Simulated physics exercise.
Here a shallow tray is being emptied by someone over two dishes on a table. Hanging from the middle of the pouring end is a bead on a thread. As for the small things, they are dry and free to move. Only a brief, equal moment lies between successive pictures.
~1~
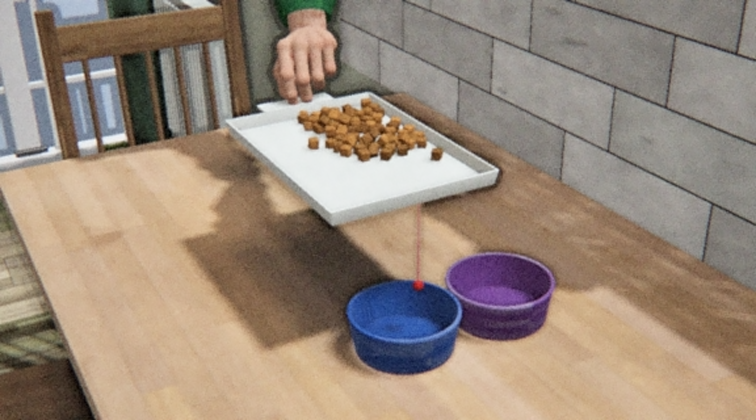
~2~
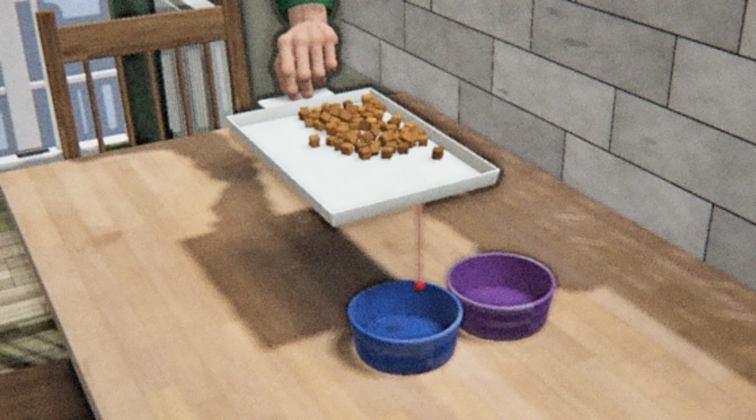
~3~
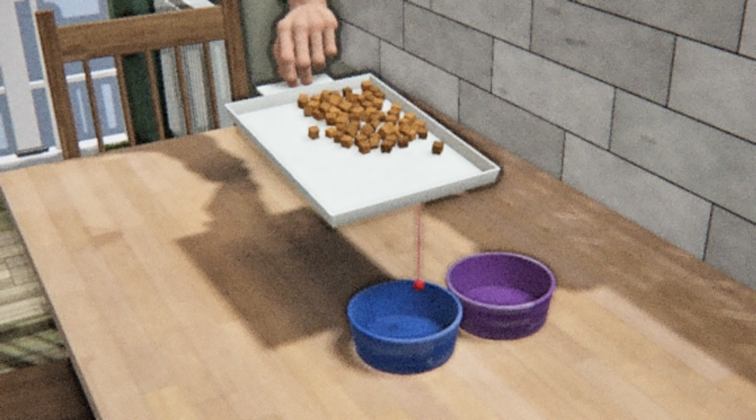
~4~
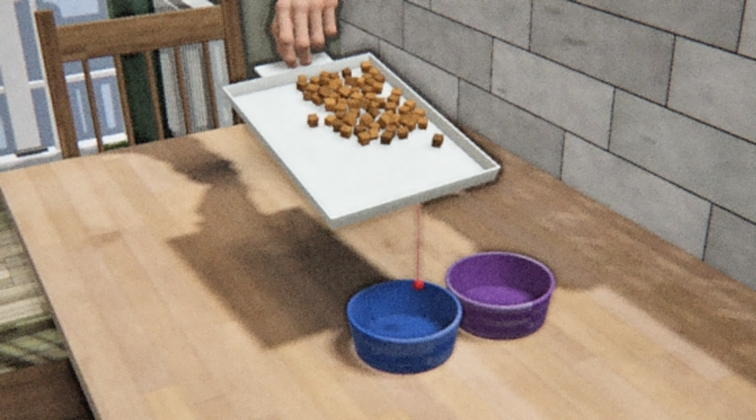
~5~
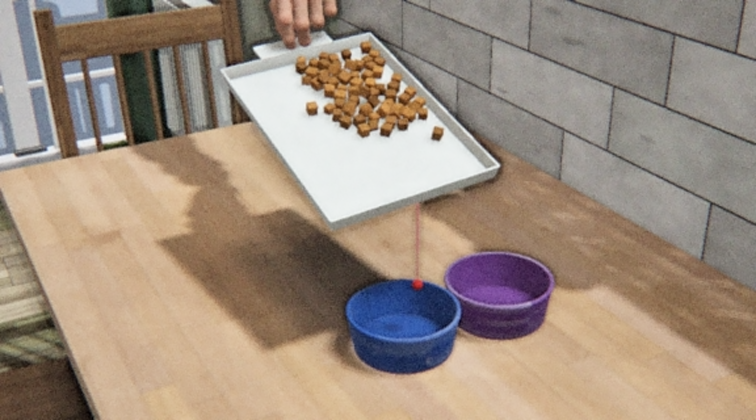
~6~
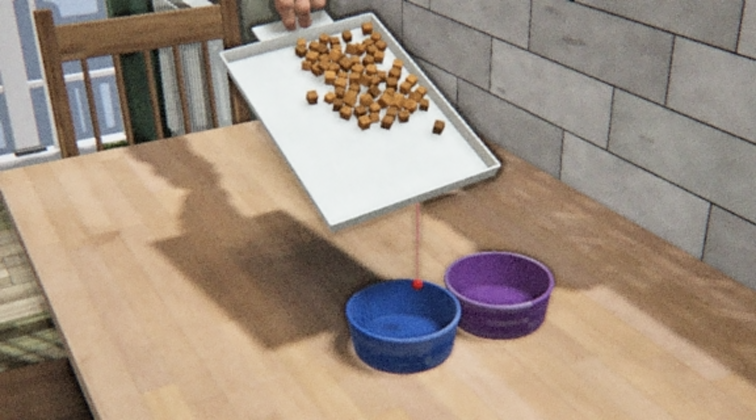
The clip shows a hand raising the far end of a white tray of small brown cubes above a blue dish and a purple dish, the tray steepening and its near edge tilting slightly lower at the left corner.
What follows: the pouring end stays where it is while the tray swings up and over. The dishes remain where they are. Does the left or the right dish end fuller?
Dish on the left.
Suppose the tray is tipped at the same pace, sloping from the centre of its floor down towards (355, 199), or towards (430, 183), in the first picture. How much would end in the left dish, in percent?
In order, some 30 % and some 10 %.
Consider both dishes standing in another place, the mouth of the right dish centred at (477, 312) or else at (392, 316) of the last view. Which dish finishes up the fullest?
The dish to the left, then the dish to the right.
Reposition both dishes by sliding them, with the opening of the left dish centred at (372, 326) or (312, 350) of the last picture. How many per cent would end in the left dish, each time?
Some 60 percent in the first case, 30 percent in the second.
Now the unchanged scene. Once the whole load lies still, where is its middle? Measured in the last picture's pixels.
Roughly at (393, 382), give or take.
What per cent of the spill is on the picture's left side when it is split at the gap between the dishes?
It works out at some 70 percent.
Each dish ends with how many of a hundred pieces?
At the end, 30 percent of the load sits in the left dish and 0 percent in the right dish.
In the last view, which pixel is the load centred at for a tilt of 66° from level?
The load is centred around (387, 184).
Just after the last frame, tray tipped steeply; almost all on the tray; about a tenth in the air.
A moment on, tray tipped past a quarter turn; roughly half on the tray; about a tenth in the left dish; roughly half outside both; just a few in the air.
Further on, tray tipped past a quarter turn; roughly a quarter in the left dish; the larger part outside both.
When it is over, tray tipped past a quarter turn; roughly a quarter in the left dish; not one in the right dish; the larger part outside both.
